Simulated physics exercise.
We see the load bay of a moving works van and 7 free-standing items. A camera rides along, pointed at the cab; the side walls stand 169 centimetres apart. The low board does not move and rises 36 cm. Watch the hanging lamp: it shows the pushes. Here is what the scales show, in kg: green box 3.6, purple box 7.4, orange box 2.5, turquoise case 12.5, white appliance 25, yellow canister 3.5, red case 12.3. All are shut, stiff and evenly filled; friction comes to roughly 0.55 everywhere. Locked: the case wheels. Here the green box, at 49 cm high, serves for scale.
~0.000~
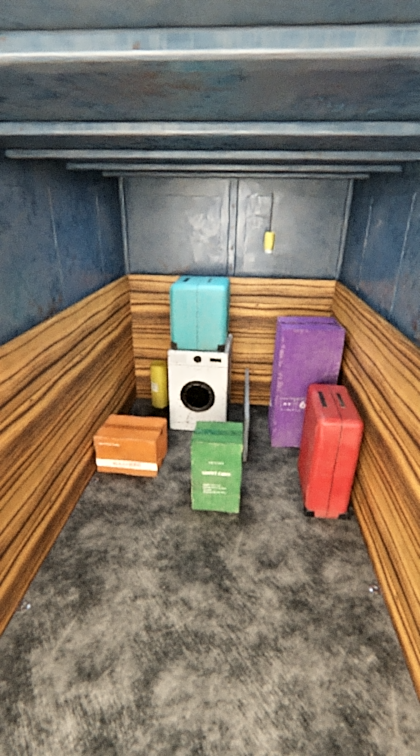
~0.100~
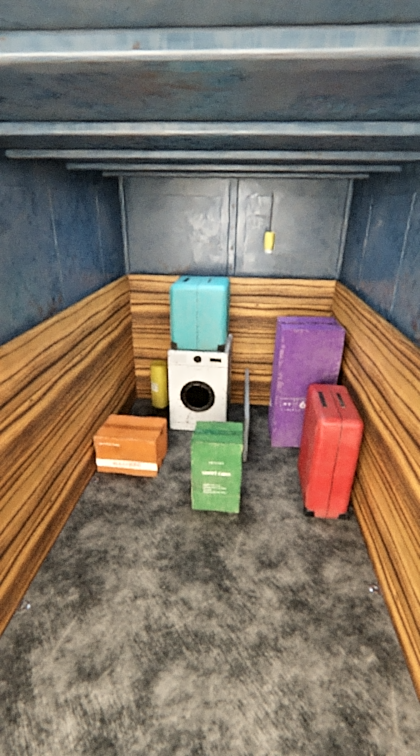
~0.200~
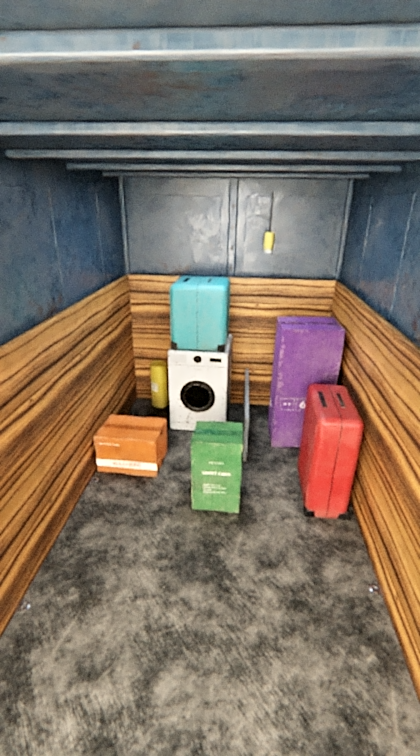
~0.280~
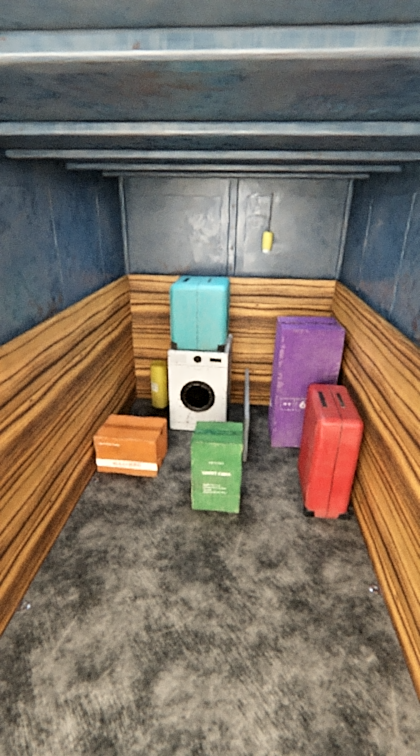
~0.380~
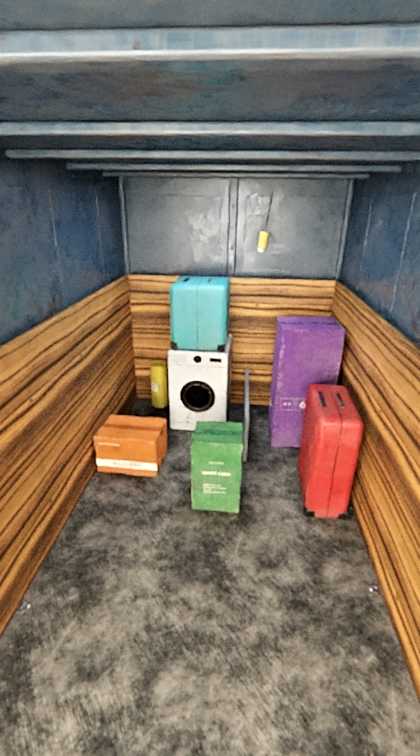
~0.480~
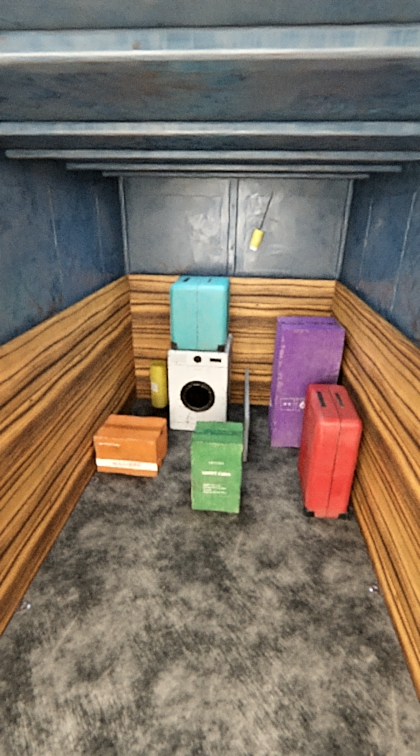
To begin with, a small yellow lamp hangs straight at the back of a wood-lined load bay, above a turquoise case on a white appliance, boxes and a red case. Then the lamp swings gradually to the left and tilts, while the green box and everything else stay still.
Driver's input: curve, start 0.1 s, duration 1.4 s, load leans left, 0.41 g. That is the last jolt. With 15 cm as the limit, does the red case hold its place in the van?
Oh, that one gets away.
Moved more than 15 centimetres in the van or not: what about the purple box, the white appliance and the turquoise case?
In short, the purple box stays close to home, the white appliance stays close to home, the turquoise case stays close to home.
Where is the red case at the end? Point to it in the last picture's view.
You'll find it at about (229, 447).
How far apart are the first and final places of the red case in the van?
I'd put it at about 60 centimetres.
After 0.98 s, push 0.41 g left; red case 24° off upright near (302, 445); yellow canister 24° off upright.
After 1.38 s, push 0.20 g left; red case 44° off upright near (255, 446); green box 30° off upright; yellow canister 24° off upright.
After 1.58 s, no push; red case 56° off upright near (236, 446); green box 70° off upright; yellow canister 24° off upright.
In the end (2.1 s), toppled in the van, green box and red case; the other 5 under 15 cm from the start. In the last view, red case near (229, 447).
